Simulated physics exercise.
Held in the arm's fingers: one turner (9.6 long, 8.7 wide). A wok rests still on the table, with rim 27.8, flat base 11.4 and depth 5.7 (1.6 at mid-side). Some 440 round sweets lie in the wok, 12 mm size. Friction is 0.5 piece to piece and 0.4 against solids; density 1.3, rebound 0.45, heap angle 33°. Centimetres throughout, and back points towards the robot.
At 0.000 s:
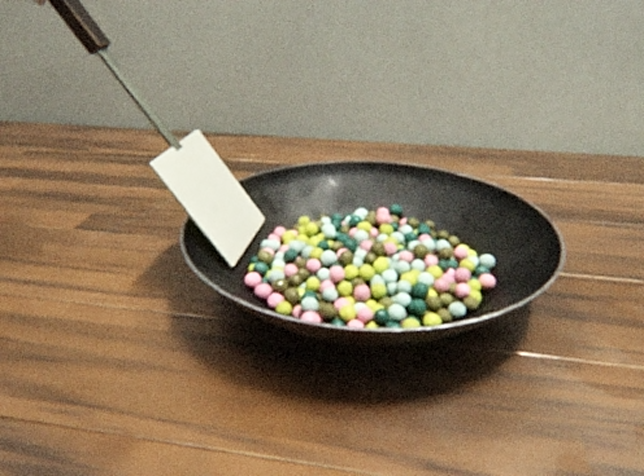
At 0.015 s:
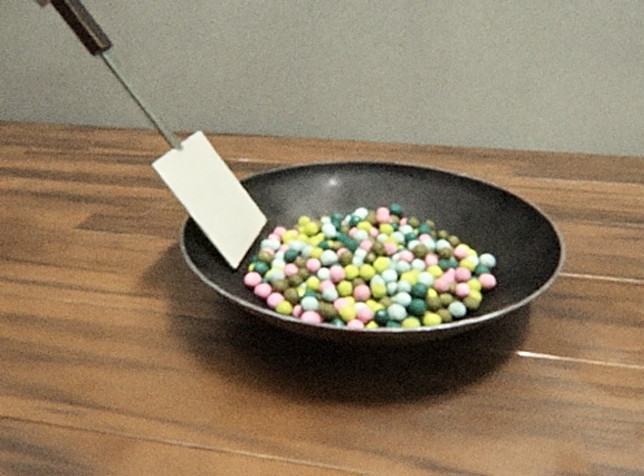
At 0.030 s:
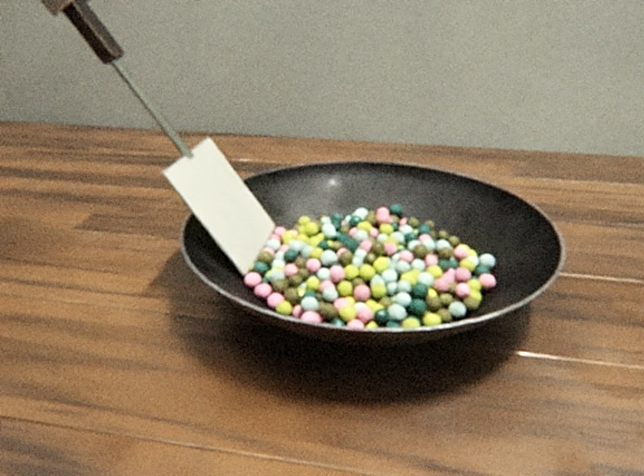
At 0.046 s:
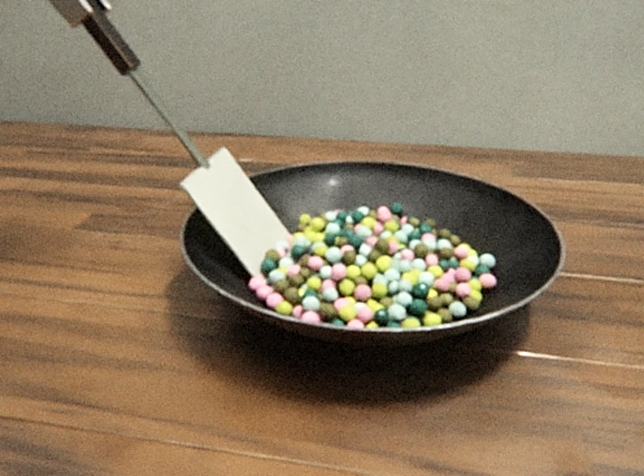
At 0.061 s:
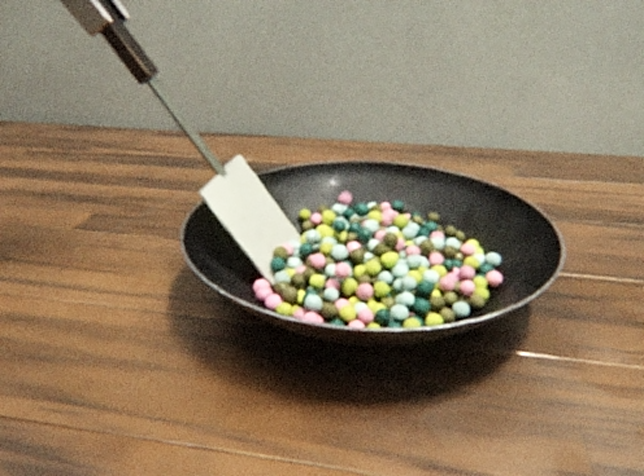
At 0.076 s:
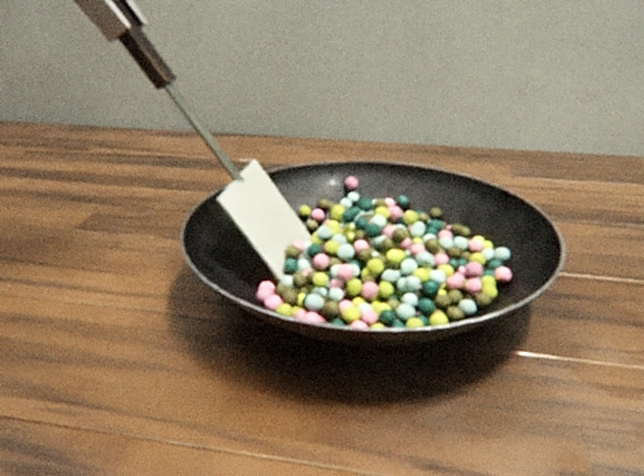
A white turner dips into a black wok and pushes colourful round sweets to the right.
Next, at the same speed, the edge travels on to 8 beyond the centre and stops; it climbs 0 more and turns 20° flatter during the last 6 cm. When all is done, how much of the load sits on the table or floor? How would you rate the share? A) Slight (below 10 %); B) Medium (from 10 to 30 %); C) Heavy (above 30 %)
Answer: B.
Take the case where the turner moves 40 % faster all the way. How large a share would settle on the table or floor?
It would be near 25 per cent.
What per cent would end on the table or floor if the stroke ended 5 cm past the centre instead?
With that change, I'd expect about 0 per cent.
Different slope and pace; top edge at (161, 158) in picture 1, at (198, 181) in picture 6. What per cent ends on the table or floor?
Around 5 per cent finishes on the table or floor.
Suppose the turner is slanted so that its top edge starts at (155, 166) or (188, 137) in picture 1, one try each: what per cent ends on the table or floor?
Around 10 per cent, then around 20 per cent.
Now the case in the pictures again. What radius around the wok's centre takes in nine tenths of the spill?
Radial distance: Approx. 30 cm.
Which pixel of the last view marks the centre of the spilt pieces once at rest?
Near (612, 289) in the last picture.
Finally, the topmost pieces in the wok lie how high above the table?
About 7.0 cm above the table.
By 0.13 s, sloping 55°, highest piece 7 above the table; 436 in the wok, 1 on the blade or in flight.
By 0.18 s, sloping 48°, highest piece 8 above the table; 436 in the wok, 1 on the blade or in flight.
By 0.40 s, sloping 35°, highest piece 7 above the table; 374 in the wok, 51 on the table or floor, 12 on the blade or in flight.
By 1.45 s, sloping 35°, highest piece 6 above the table; 372 in the wok, 65 on the table or floor.
Final count, 372 in the wok, 65 on the table or floor. That is 15 % on the table or floor.
